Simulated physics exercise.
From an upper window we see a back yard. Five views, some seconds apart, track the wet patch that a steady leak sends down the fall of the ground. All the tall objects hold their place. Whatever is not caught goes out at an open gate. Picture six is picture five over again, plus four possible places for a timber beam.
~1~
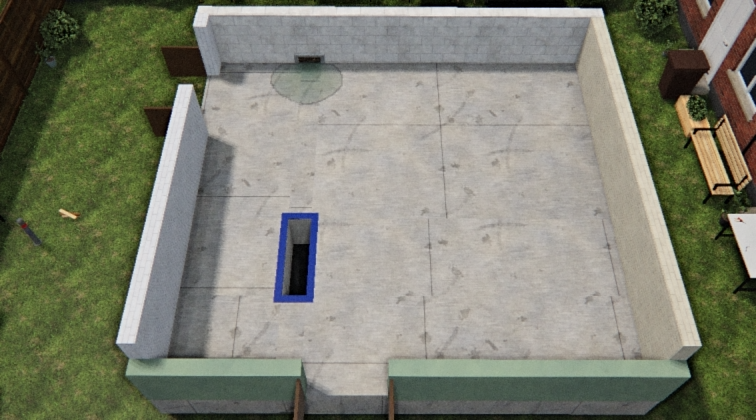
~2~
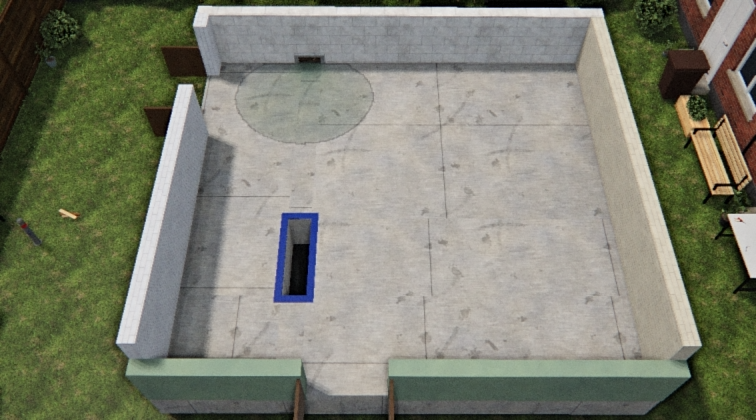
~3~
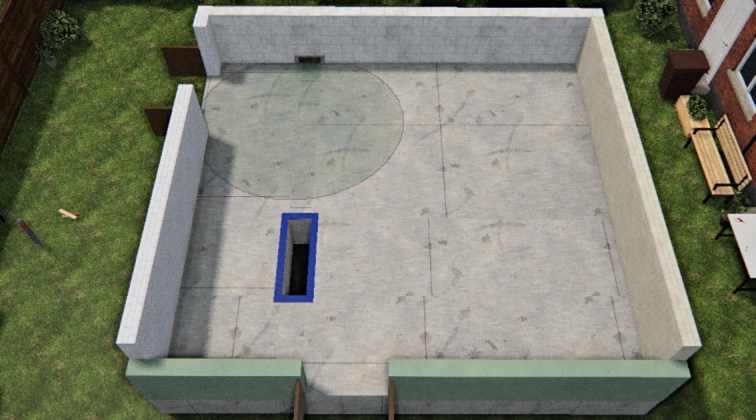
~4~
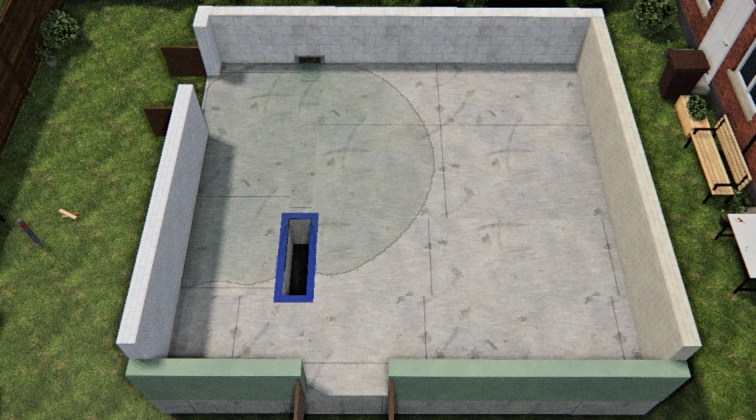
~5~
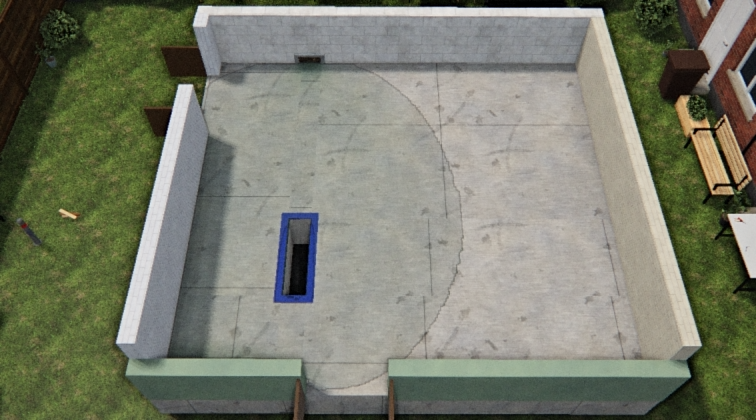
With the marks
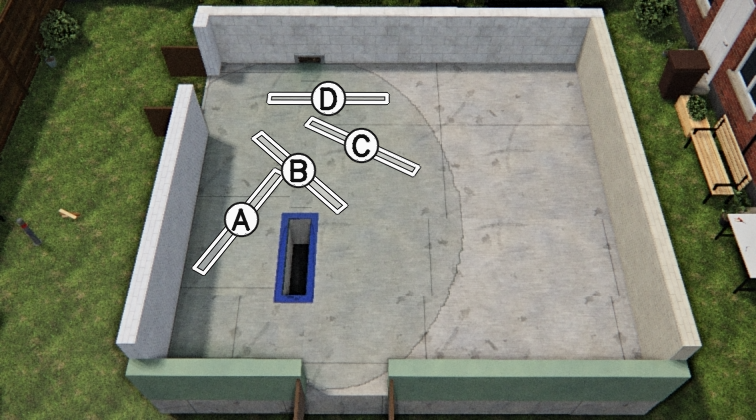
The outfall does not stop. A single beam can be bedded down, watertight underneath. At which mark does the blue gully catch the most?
The answer is place A.
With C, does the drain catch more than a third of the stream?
No.
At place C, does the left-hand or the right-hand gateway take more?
The right one.
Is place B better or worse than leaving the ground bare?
It is worse.
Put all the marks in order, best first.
The order is A, C, B, D.
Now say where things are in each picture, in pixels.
In the first picture, outfall at (310, 59); blue gully at (297, 256); open gate at (347, 380); open gate at (214, 103); front seen at (287, 95), 2 % of the ground wet; blue gully still dry.
In the second picture, front seen at (264, 133), 9 % of the ground wet; blue gully still dry.
In the third picture, front seen at (237, 186), 21 % of the ground wet; blue gully still dry.
In the fourth picture, front seen at (202, 276), 35 % of the ground wet; blue gully taking water.
In the fifth picture, front seen at (410, 337), 51 % of the ground wet; blue gully taking water.
On the marked copy, A from (198, 270) to (279, 172); B from (257, 135) to (341, 208); C from (309, 121) to (415, 170); D from (269, 98) to (387, 98).
With A, about 27 % of the stream goes into the blue gully, about 67 % out by the gates.
With B, about 13 % of the stream goes into the blue gully, about 82 % out by the gates.
With C, about 20 % of the stream goes into the blue gully, about 78 % out by the gates.
With D, about 3 % of the stream goes into the blue gully, about 91 % out by the gates.
